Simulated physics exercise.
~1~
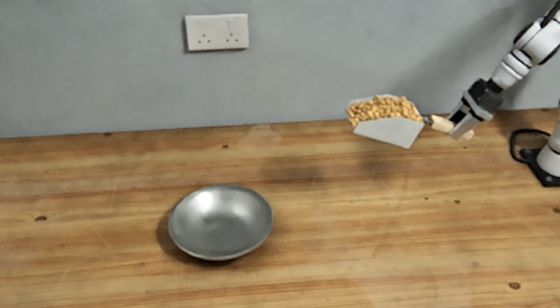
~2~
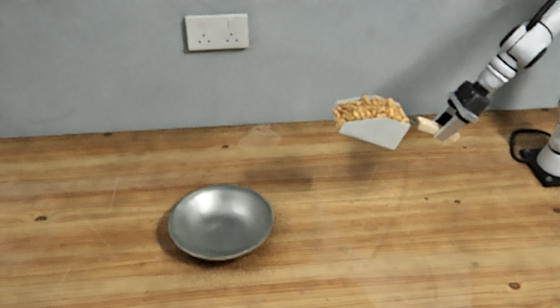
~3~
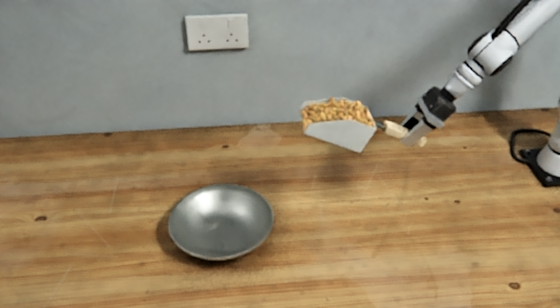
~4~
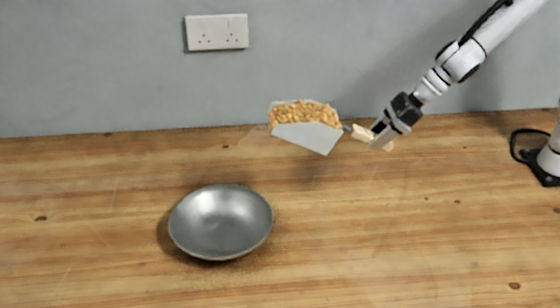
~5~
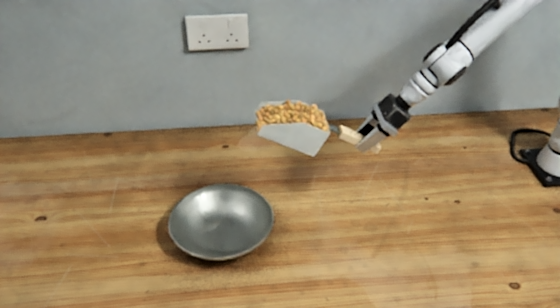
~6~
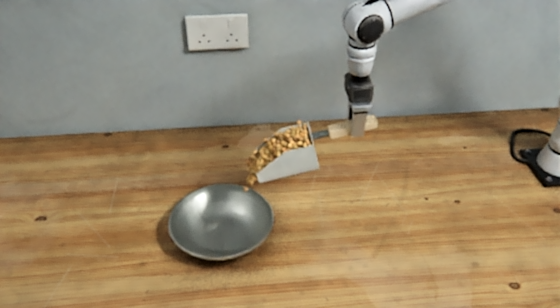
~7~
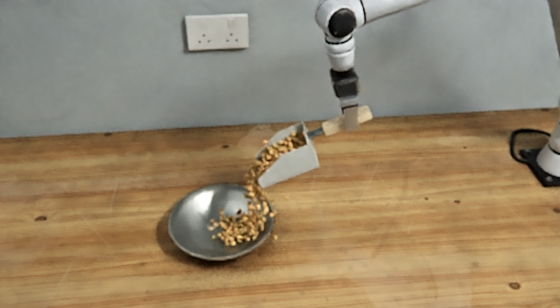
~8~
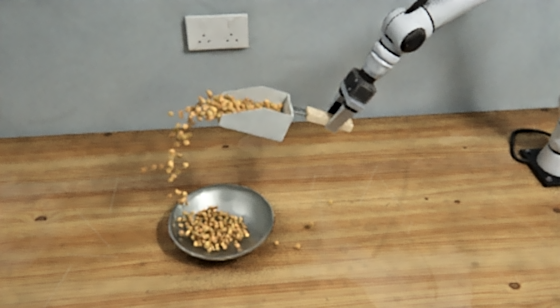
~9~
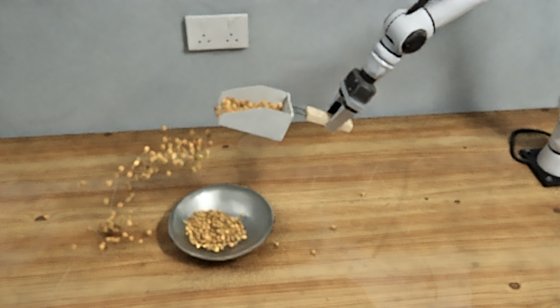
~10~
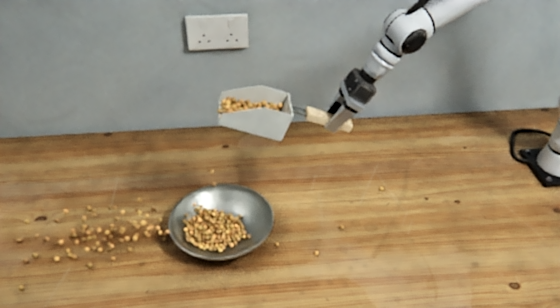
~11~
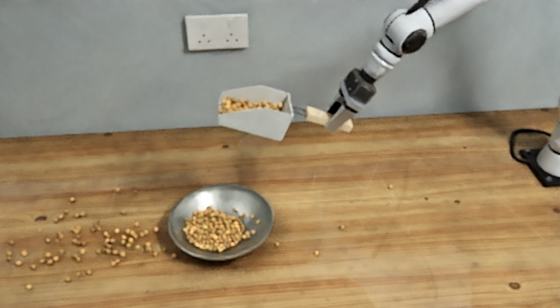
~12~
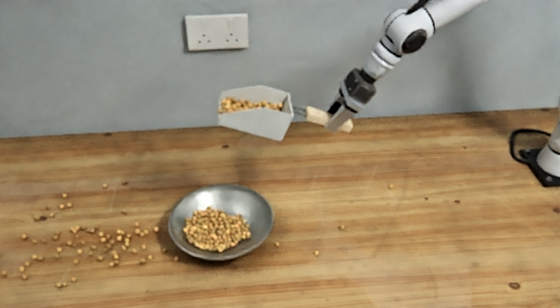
Robot arm carrying a scoop of chickpeas left, pouring some into a metal bowl, then flinging others across the wooden table.
